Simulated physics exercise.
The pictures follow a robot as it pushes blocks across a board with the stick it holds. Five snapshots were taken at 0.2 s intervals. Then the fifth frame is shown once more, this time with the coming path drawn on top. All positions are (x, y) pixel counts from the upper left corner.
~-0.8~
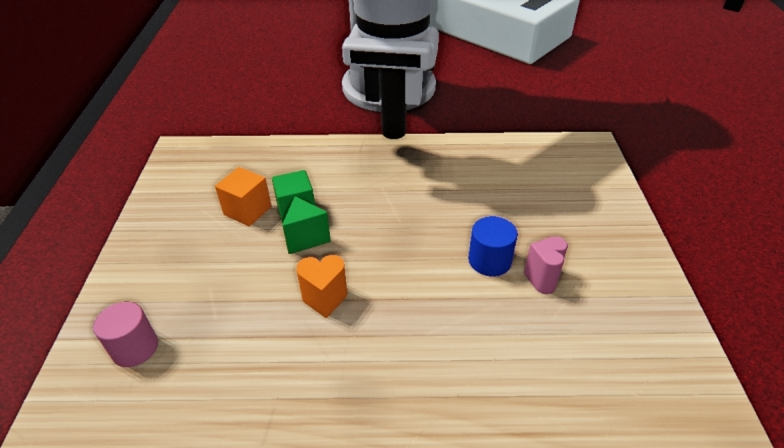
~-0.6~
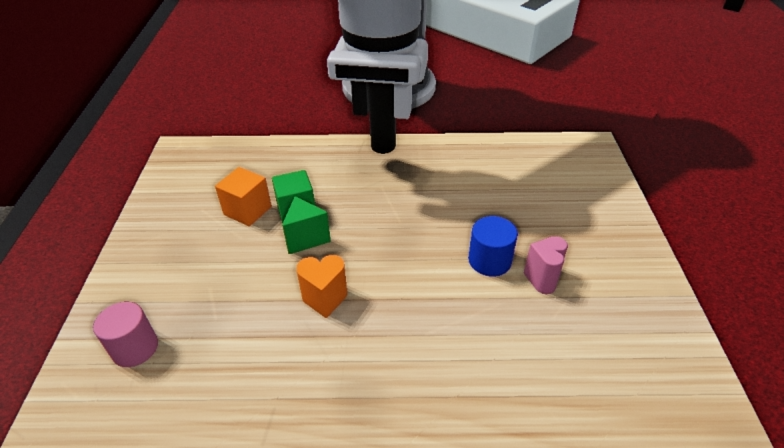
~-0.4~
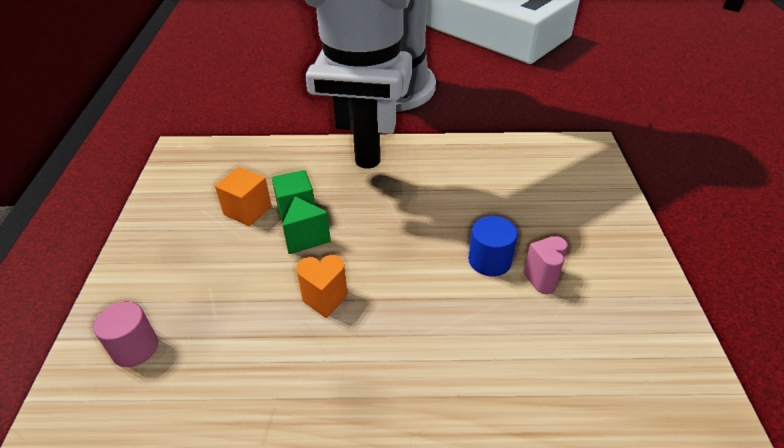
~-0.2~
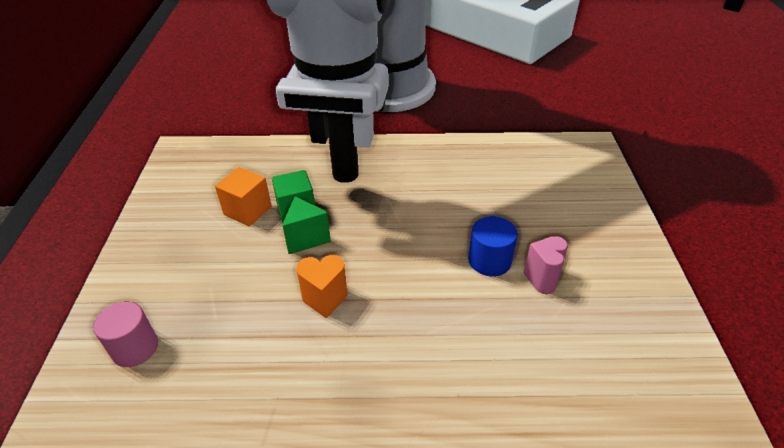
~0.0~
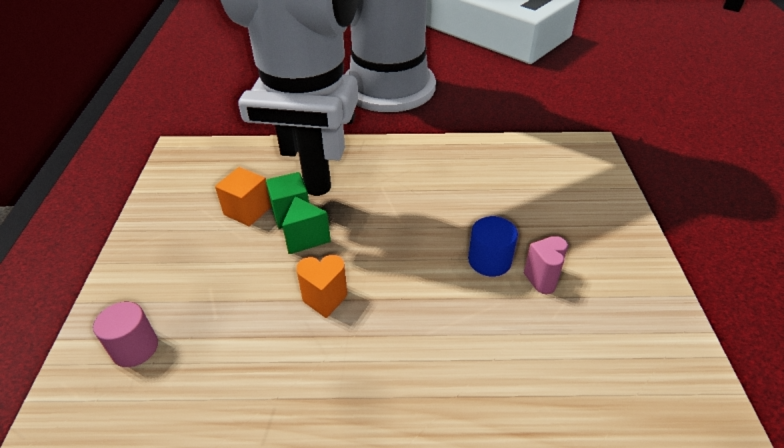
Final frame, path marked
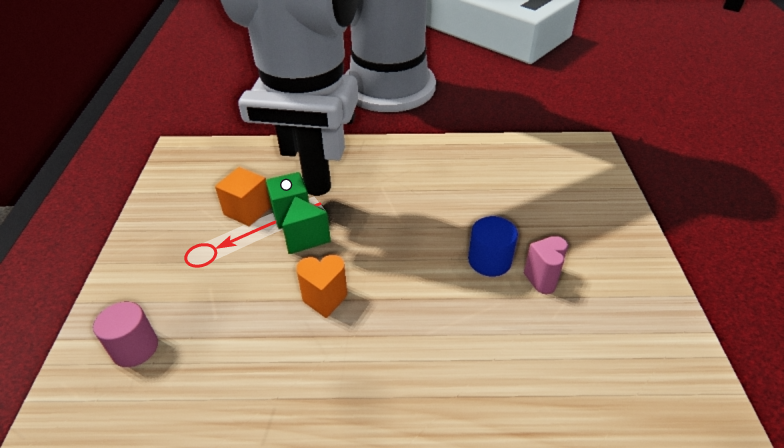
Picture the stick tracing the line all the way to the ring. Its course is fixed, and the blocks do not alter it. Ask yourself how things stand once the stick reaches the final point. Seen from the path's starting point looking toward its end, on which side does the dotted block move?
Off to the left side.
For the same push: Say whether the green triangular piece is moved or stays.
At the end, its place is the same.
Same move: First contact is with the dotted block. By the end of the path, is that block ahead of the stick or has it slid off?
It holds its place in front.
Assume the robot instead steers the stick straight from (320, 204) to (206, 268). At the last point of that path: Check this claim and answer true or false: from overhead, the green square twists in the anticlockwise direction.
That claim is false.
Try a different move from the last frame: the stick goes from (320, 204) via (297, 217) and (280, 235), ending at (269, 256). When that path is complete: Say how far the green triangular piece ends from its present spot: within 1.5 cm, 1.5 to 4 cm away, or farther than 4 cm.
Displaced 1.5 to 4 cm.
Path on the board, from (320, 204) to (201, 255); the dot is on the green square.
On the path given first. One third of the way, stick at (278, 203); orange square at (237, 181); green square at (248, 206), turned 30° anticlockwise.
Two thirds of the way, stick at (237, 221); orange square at (235, 180); green square at (207, 227), turned 40° anticlockwise.
At the end, stick at (195, 239); orange square at (235, 180); green square at (167, 251), turned 65° anticlockwise; green triangular piece in place.
